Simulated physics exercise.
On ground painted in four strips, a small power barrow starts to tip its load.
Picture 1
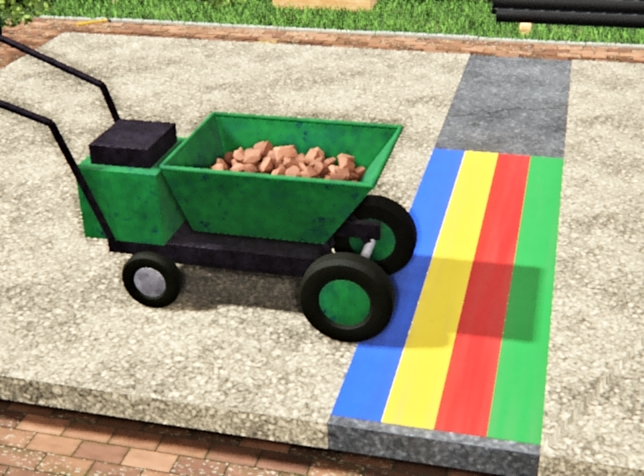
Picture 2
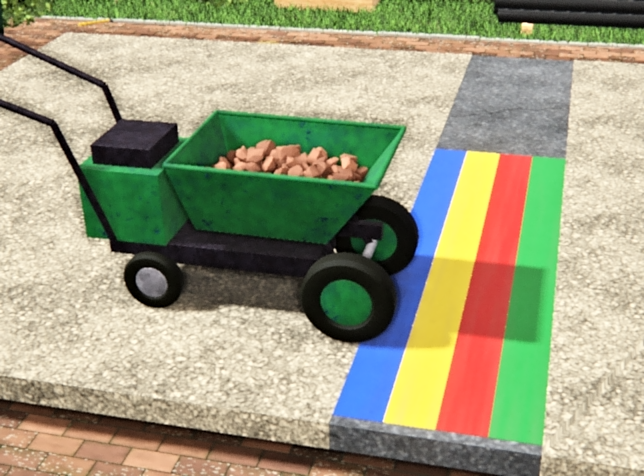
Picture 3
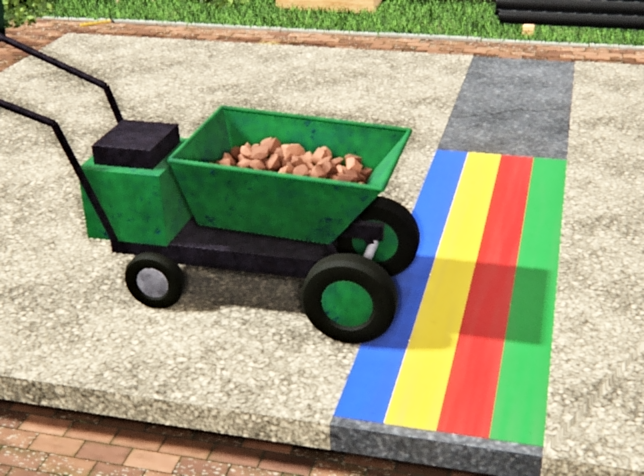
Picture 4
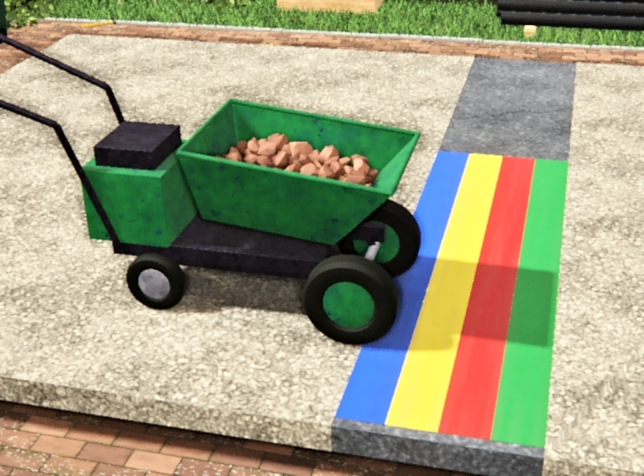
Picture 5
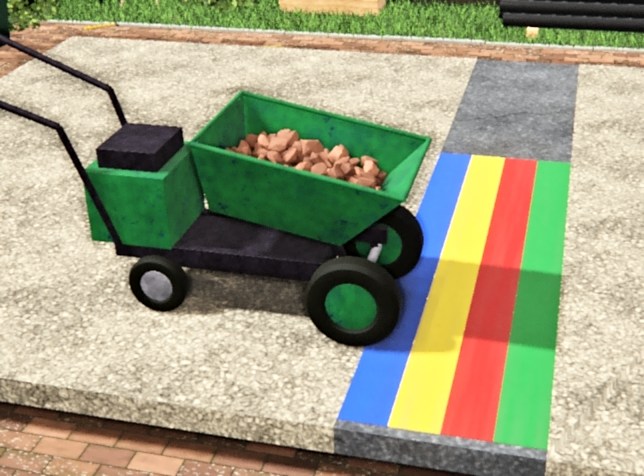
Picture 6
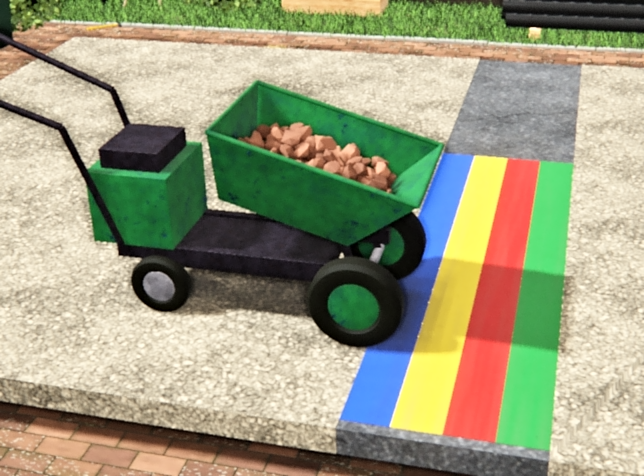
The video shows a green power barrow loaded with lumps of rubble beside blue, yellow, red and green strips on the ground; its skip starts level, then gradually tilts forward to the right while the wheels stay almost still.
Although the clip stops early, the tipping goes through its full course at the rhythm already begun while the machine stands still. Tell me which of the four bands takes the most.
I would say the green band takes the most.
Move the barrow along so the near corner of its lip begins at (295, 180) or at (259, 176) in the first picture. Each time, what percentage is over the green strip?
You'd see around 20 per cent the first time and around 10 per cent the second.
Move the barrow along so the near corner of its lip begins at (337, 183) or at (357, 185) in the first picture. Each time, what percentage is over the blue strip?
In order: About 0 % and 0 %.
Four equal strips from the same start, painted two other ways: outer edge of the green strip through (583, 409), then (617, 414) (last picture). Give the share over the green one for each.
Shares: Near 40 %; near 40 %.
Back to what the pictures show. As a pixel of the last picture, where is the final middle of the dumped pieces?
I'd mark it at roughly (544, 321).
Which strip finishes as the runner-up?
Red comes second.
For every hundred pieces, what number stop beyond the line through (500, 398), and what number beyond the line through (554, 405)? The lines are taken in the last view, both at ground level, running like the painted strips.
80 and 30 in a hundred.
Just after the last frame, skip tipped steeply; every one in the skip.
A moment on, skip tipped right over; almost all in the skip; just a few over the red strip; about a tenth over the green strip.
Further on, skip tipped right over; roughly a quarter in the skip; about a tenth over the red strip; roughly a third over the green strip; roughly a quarter off the paint.
When it is over, skip tipped right over; about a tenth in the skip; not one over the blue strip; just a few over the yellow strip; roughly a quarter over the red strip; roughly a third over the green strip; roughly a third off the paint.
